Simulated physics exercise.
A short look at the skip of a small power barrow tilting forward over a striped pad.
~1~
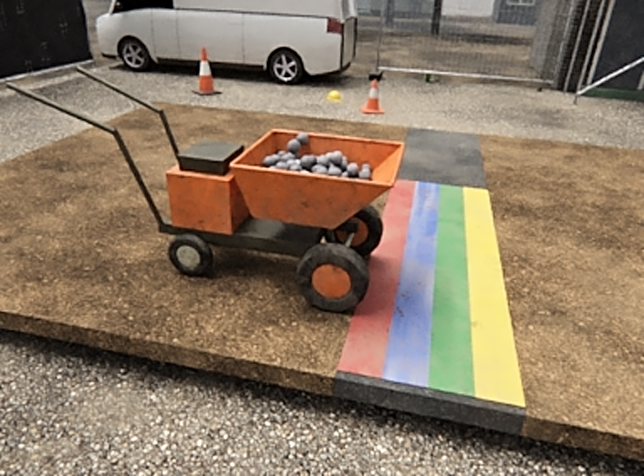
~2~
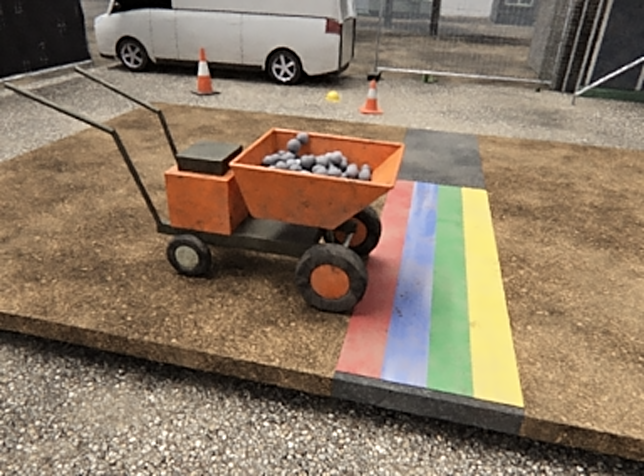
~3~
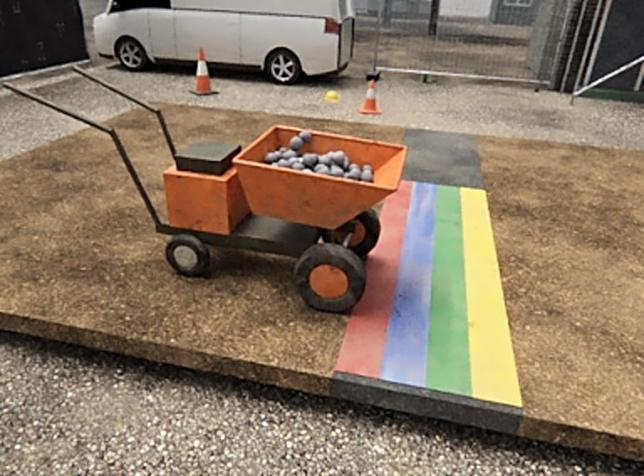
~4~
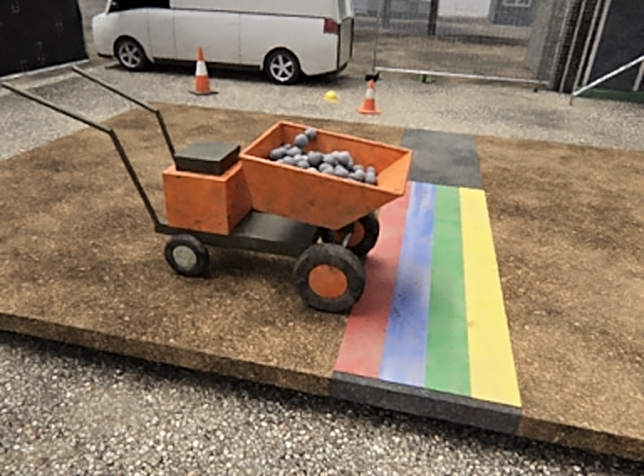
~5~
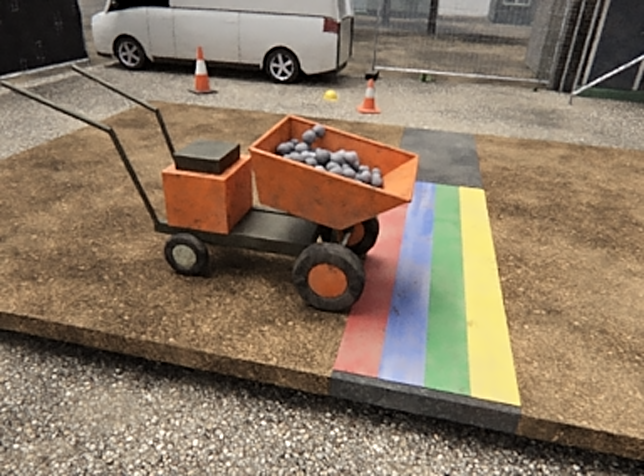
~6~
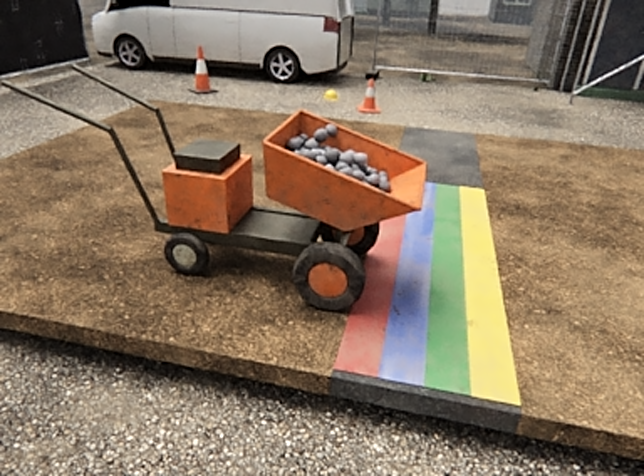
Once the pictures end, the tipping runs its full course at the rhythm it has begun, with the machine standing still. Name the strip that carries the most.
Most covered: The yellow band.
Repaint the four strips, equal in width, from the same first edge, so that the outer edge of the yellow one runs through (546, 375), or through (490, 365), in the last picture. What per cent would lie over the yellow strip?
The first gives 30 %, the second 30 %.
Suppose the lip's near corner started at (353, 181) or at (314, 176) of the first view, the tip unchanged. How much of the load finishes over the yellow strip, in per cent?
The first gives 20 %, the second 10 %.
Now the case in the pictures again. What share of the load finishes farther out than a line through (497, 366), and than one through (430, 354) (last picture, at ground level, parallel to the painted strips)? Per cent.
In turn 30 and 70 in a hundred.
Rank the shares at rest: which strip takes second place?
In second place: Green.
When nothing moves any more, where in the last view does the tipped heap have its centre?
Around (486, 296).
Just after the last frame, skip tipped steeply; every one in the skip.
A moment on, skip tipped steeply; the larger part in the skip; about a tenth over the green strip; about a tenth over the yellow strip.
Further on, skip tipped right over; roughly a quarter in the skip; roughly a quarter over the green strip; roughly a third over the yellow strip; roughly a quarter off the paint.
When it is over, skip tipped right over; roughly a quarter in the skip; not one over the red strip; just a few over the blue strip; about a tenth over the green strip; roughly a third over the yellow strip; roughly a quarter off the paint.
